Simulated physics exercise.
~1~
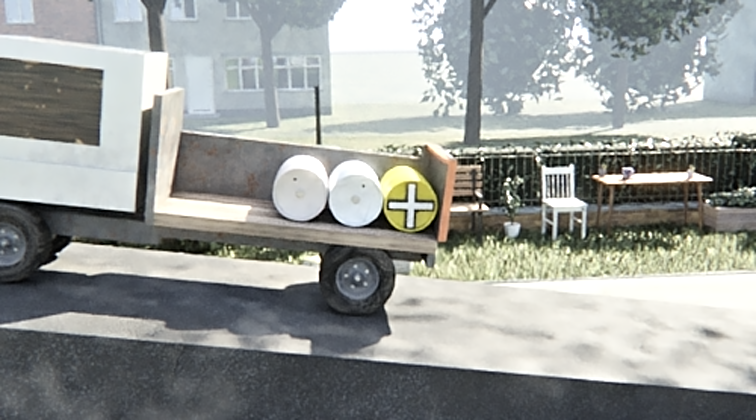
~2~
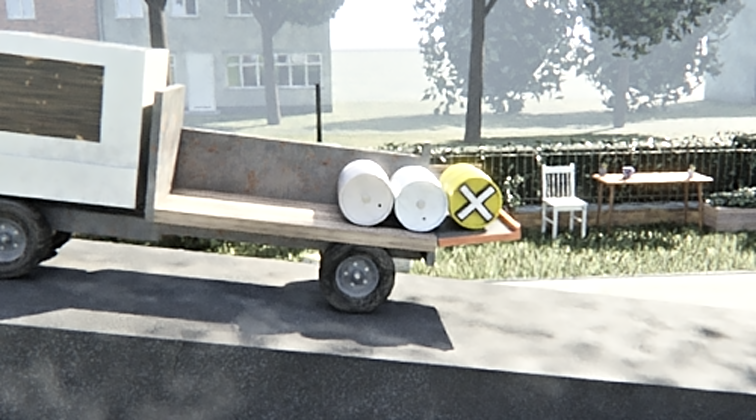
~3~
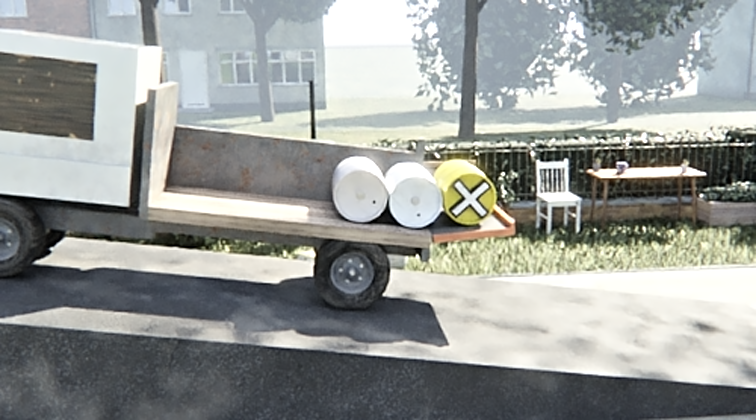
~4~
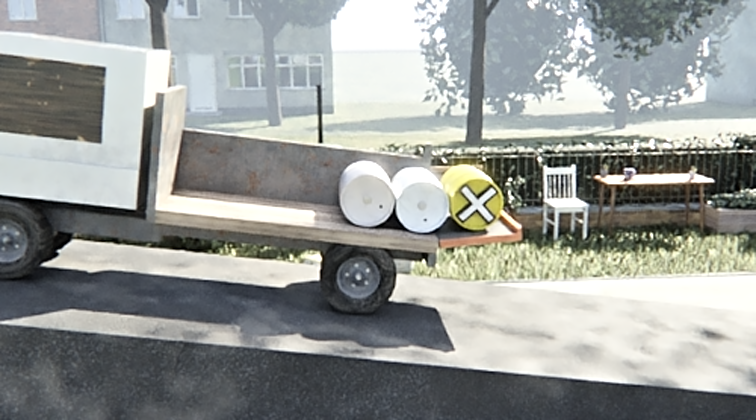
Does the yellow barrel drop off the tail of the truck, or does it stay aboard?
The yellow barrel stays aboard, resting on the lowered tailgate.
